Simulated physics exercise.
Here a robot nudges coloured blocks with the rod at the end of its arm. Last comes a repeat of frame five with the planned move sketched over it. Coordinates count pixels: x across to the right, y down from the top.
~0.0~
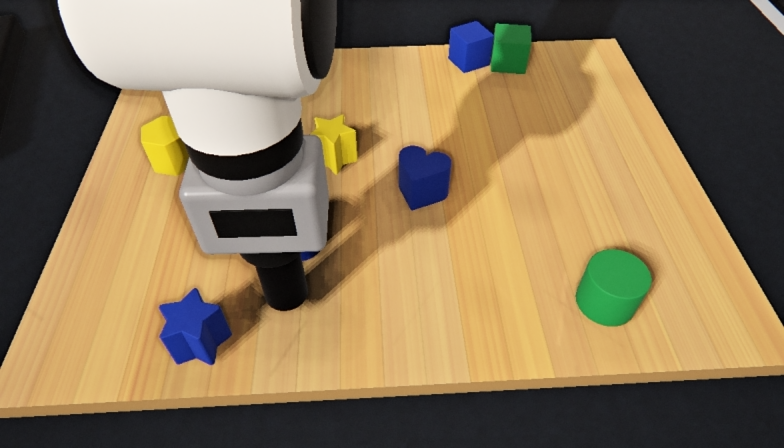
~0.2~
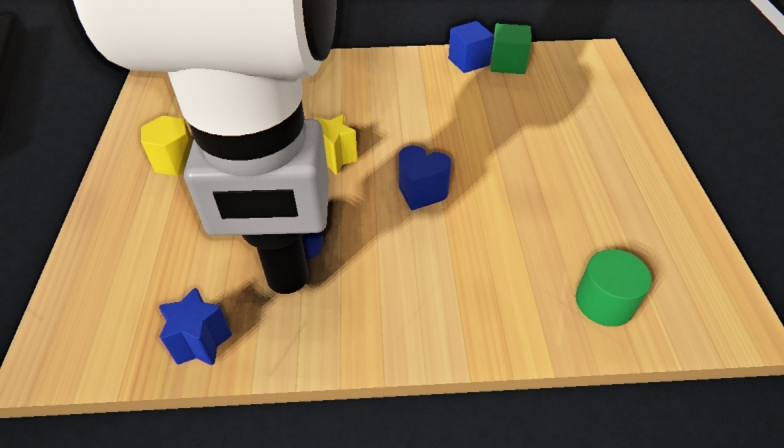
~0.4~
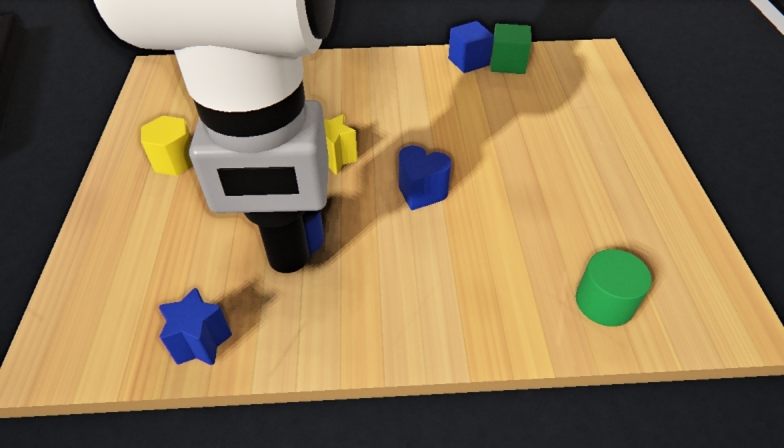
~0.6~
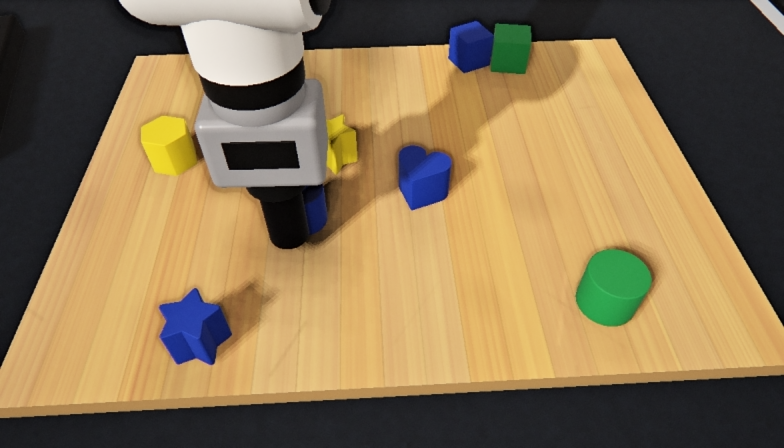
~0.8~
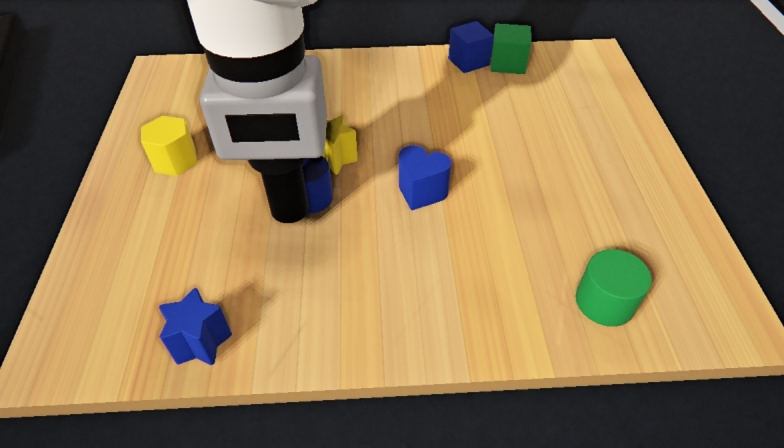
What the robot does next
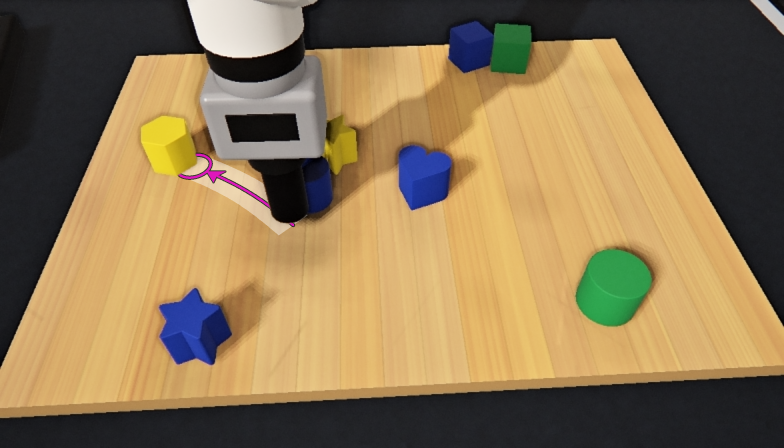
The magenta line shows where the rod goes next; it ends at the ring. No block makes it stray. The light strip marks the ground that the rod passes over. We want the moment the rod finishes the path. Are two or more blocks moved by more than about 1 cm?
I'd say no.
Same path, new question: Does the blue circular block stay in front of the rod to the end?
No, that is not how it ends up.
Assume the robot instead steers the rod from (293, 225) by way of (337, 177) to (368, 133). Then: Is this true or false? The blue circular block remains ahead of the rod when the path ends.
The statement is true.
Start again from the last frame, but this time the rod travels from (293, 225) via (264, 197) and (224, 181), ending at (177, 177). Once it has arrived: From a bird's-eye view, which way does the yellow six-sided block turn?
Clockwise from above.
Drawn move, from (293, 225) via (246, 190), ending at (194, 166).
What follows on the original path. One third of the way, rod at (257, 185); blue circular block at (306, 164).
Two thirds of the way, rod at (224, 166); blue circular block at (306, 164).
At the end, rod at (188, 151); yellow six-sided block at (151, 125), turned 15° anticlockwise; blue circular block at (306, 164); yellow star block still.
